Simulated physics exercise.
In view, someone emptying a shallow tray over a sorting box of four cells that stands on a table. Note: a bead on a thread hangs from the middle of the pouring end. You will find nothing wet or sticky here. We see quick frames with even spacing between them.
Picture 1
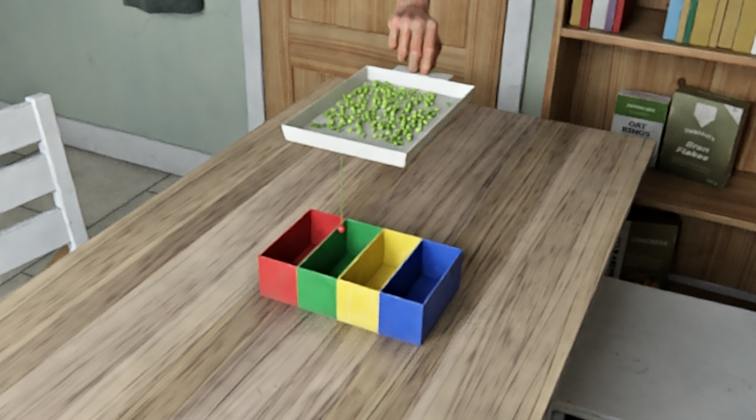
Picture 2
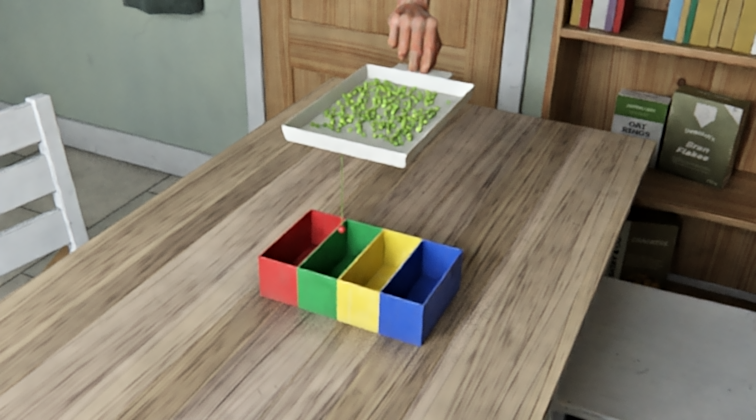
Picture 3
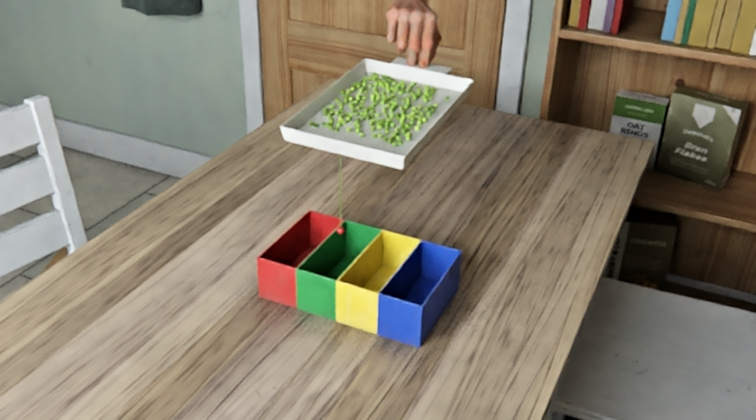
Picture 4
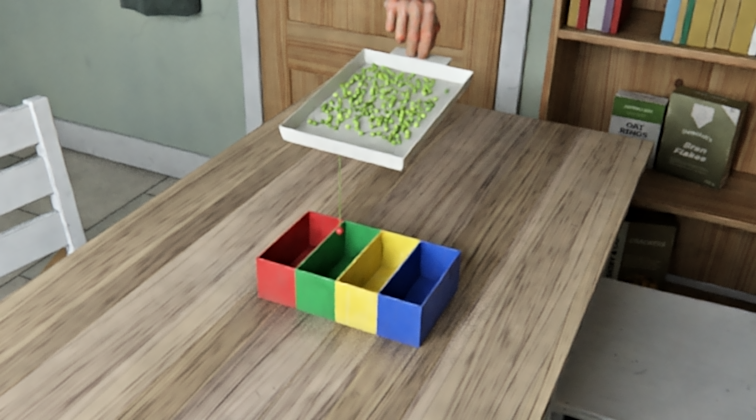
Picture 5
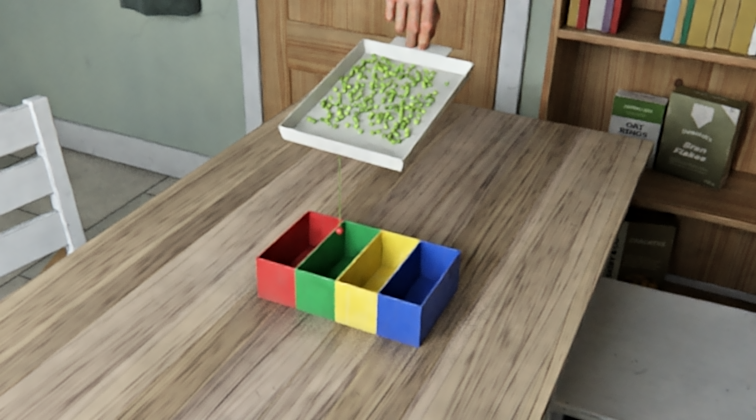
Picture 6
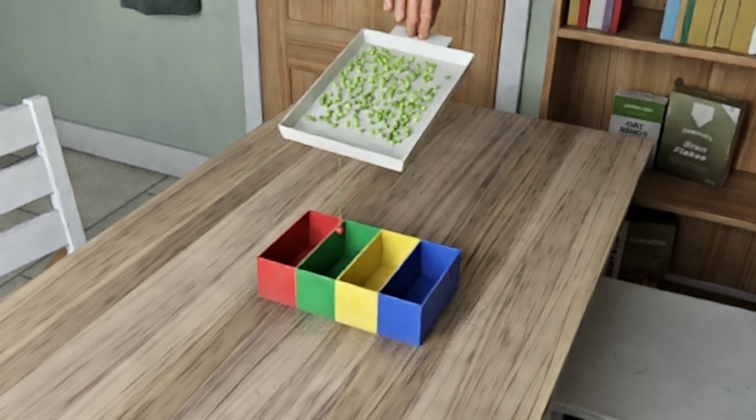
A hand grips the far side of a shallow white tray of small green peas, held above a wooden table seen from above at an angle. Nearer on the table sits a box with red, green, yellow and blue cells from left to right, with a white chair at left and a bookcase at right. The hand gradually raises the tray's far side, tilting it toward the box, while the camera stays still.
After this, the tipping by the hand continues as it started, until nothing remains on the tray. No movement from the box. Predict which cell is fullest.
My prediction is the yellow cell.
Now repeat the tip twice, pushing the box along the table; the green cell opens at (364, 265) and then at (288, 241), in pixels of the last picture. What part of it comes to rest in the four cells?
You'd see around 100 per cent and then around 70 per cent.
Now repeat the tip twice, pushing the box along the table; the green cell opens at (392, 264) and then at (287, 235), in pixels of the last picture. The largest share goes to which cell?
For the first spot the answer is the cell in green, and for the second spot it is that blue cell.
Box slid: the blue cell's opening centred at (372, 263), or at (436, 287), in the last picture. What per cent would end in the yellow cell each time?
First 20 per cent, second 50 per cent.
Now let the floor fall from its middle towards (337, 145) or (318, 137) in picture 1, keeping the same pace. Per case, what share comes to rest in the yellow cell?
Around 0 per cent first, around 0 per cent next.
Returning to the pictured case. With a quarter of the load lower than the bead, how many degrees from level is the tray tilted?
Near 105 degrees.
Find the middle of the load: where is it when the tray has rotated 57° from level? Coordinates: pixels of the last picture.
The middle of the load sits near (366, 151).
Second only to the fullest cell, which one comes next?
The answer here is that green cell.
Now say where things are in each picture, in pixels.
Corners of the pouring end near (286, 125) and (404, 152), level; middle of the load near (386, 112), dried peas; bead on its thread near (342, 229); red cell near (278, 277); green cell near (317, 289); yellow cell near (358, 302); blue cell near (400, 315), in the first picture.
Corners of the pouring end near (286, 125) and (404, 153), level; middle of the load near (386, 111), in the second picture.
Corners of the pouring end near (284, 126) and (403, 155), tipped barely, lowest at the right corner; middle of the load near (385, 109), in the third picture.
Corners of the pouring end near (283, 126) and (402, 156), tipped a little, lowest at the right corner; middle of the load near (384, 104), in the fourth picture.
Corners of the pouring end near (283, 125) and (401, 158), tipped a little, lowest at the right corner; middle of the load near (383, 99), in the fifth picture.
Corners of the pouring end near (282, 125) and (401, 159), tipped clearly, lowest at the right corner; middle of the load near (383, 94); red cell near (277, 278); green cell near (316, 290); yellow cell near (357, 303); blue cell near (399, 316), in the sixth picture.
Shortly afterwards, tray tipped steeply; all but a few on the tray; only a few in the yellow cell; only a few in the blue cell; only a few in the red cell; only a few falling or outside the box.
Next, tray tipped right over; the bulk on the tray; only a few in the yellow cell; only a few in the blue cell; only a few in the green cell; only a few in the red cell; a little falling or outside the box.
Some moments later, tray tipped past a quarter turn; near two thirds in the yellow cell; near a quarter in the green cell; a little in the blue cell; only a few in the red cell; only a few falling or outside the box.
In the end, tray tipped past a quarter turn; near two thirds in the yellow cell; near a quarter in the green cell; a little in the blue cell; only a few in the red cell; only a few outside the box.
